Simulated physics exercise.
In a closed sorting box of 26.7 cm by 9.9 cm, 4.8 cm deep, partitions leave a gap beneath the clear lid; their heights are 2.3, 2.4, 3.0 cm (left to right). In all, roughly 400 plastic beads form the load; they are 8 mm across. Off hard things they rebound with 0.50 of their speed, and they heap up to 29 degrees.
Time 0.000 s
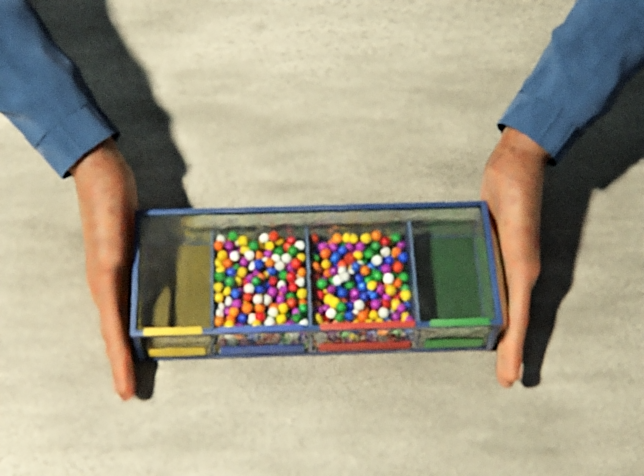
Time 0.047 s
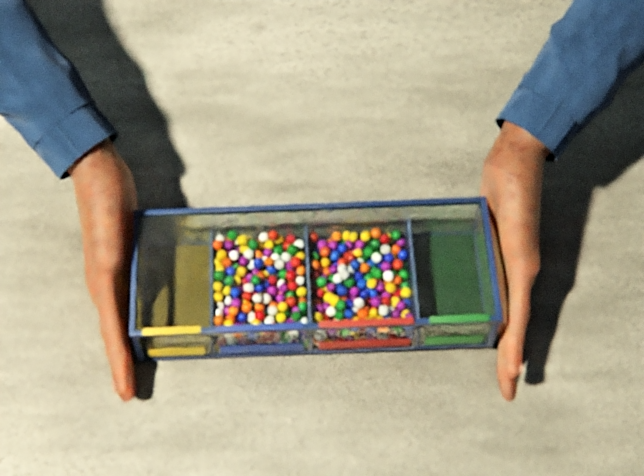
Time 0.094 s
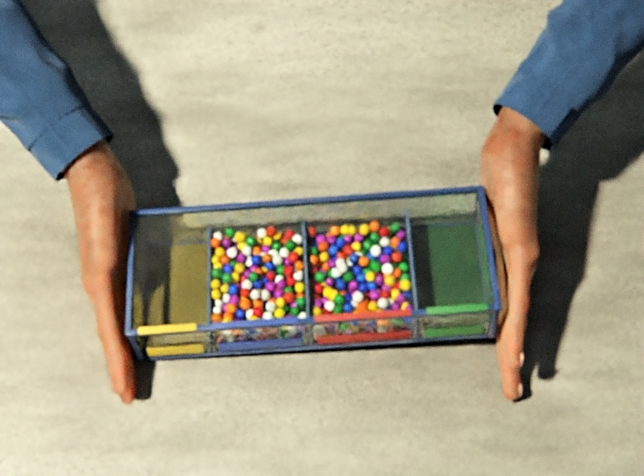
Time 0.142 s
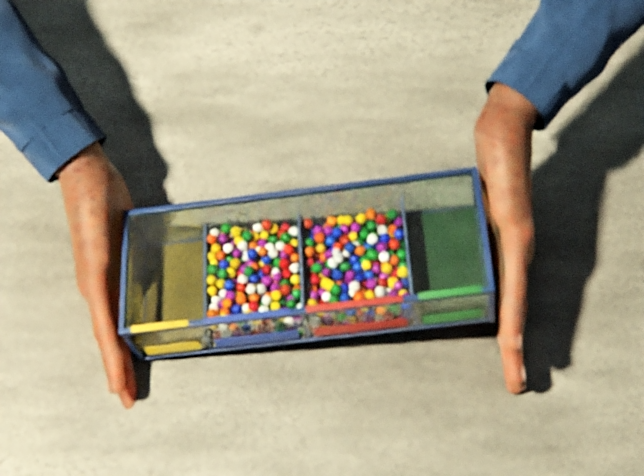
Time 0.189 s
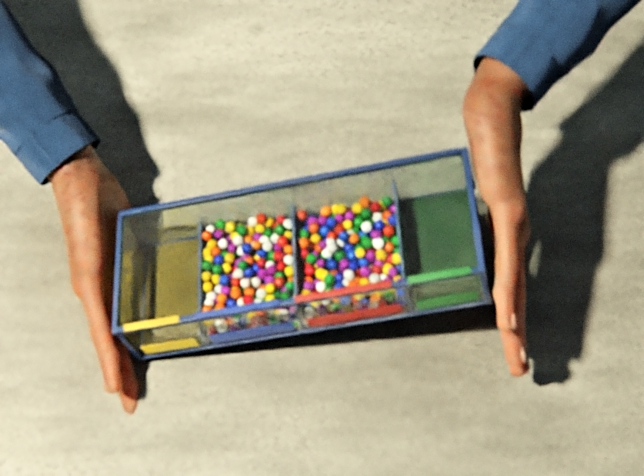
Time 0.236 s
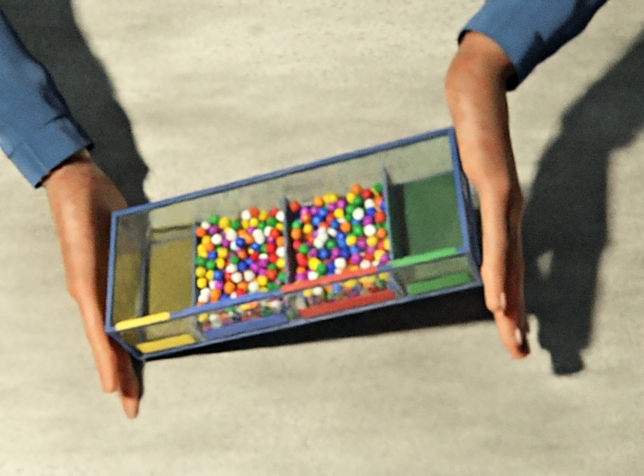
A clear, blue-edged box held between two hands starts nearly level, then tilts steadily as the right hand lifts its right end higher than the left, while multicoloured beads stay in the two middle compartments between empty yellow and green ones.
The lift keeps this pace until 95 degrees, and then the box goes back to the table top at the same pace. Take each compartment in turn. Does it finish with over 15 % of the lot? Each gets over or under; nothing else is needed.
Red compartment ends under. Blue compartment ends over. Green compartment ends under. Yellow compartment ends over.
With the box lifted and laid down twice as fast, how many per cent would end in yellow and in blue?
Yellow = 75 %; blue = 20 %.
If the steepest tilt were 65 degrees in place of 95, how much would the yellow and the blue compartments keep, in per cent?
Then yellow would hold 25 percent and blue 45 percent.
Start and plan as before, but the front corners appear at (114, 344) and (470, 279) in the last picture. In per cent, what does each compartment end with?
Red = 5 %, blue = 30 %, green = 0 %, yellow = 65 %.
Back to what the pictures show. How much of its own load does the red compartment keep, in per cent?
Something like 10 per cent.
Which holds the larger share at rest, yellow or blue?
Go with yellow, that one ends with more.
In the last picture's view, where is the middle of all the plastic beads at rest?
My guess is close to (185, 282).
After 0.95 s, tilt 94 degrees; red 20 %, blue 40 %, yellow 35 %.
Then, at 1.43 s, tilt 41 degrees; red 5 %, blue 20 %, yellow 75 %.
After 1.98 s, tilt 0 degrees; red 5 %, blue 25 %, yellow 75 %.
In the end, at 2.4 s, red 5 %, blue 25 %, green 0 %, yellow 75 %.
